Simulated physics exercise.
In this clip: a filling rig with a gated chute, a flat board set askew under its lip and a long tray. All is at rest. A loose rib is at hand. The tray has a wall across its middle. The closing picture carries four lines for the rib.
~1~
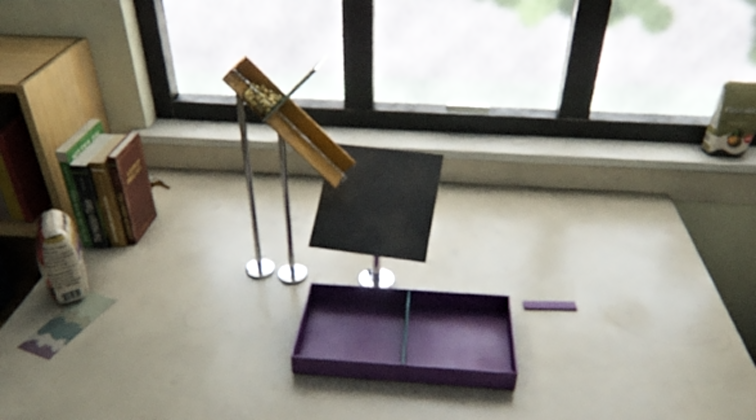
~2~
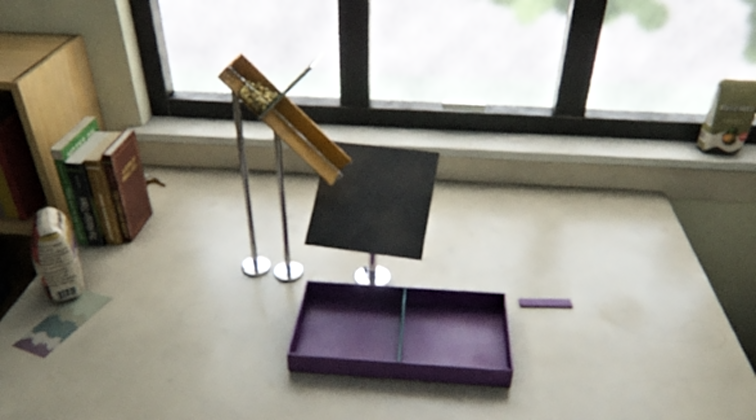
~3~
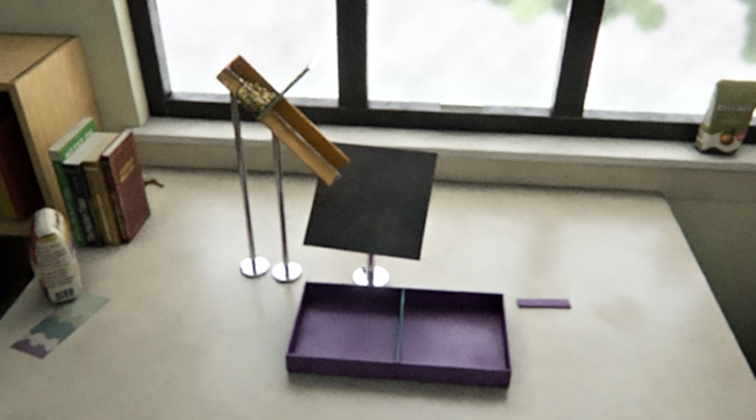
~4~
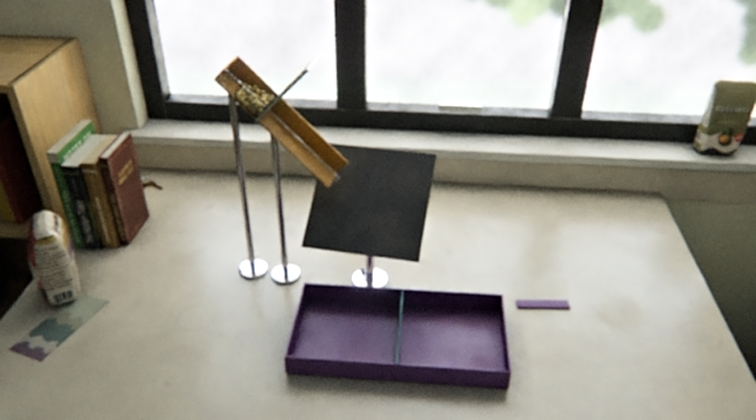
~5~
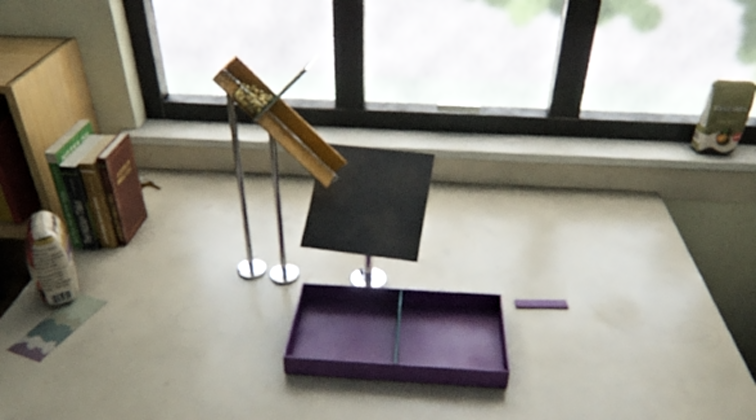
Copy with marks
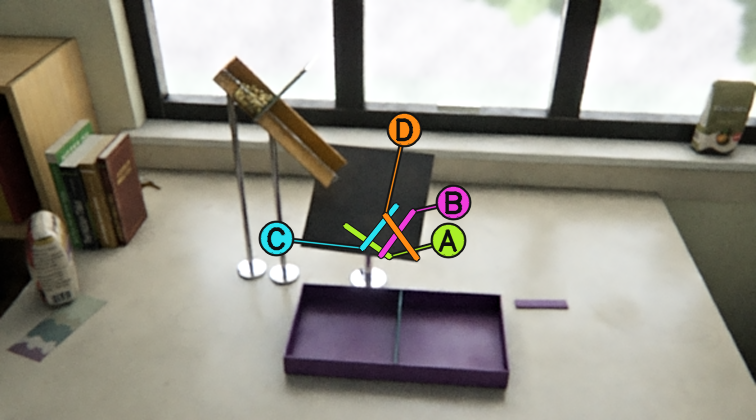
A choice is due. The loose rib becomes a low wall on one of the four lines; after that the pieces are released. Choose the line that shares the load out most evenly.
It is D.
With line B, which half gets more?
The left half.
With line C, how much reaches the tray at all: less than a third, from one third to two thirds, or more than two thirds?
It is more than two thirds.
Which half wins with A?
More lands on the right.
On the marked copy, line A from (346, 225) to (389, 256); line B from (412, 211) to (381, 255); line C from (396, 206) to (362, 248); line D from (385, 215) to (416, 258).
With A, of what is caught, a small part in the left half, nearly all in the right.
With B, of what is caught, nearly all in the left half, a stray few in the right.
With C, of what is caught, nearly all in the left half, a stray few in the right.
With D, of what is caught, about a third in the left half, about two thirds in the right.
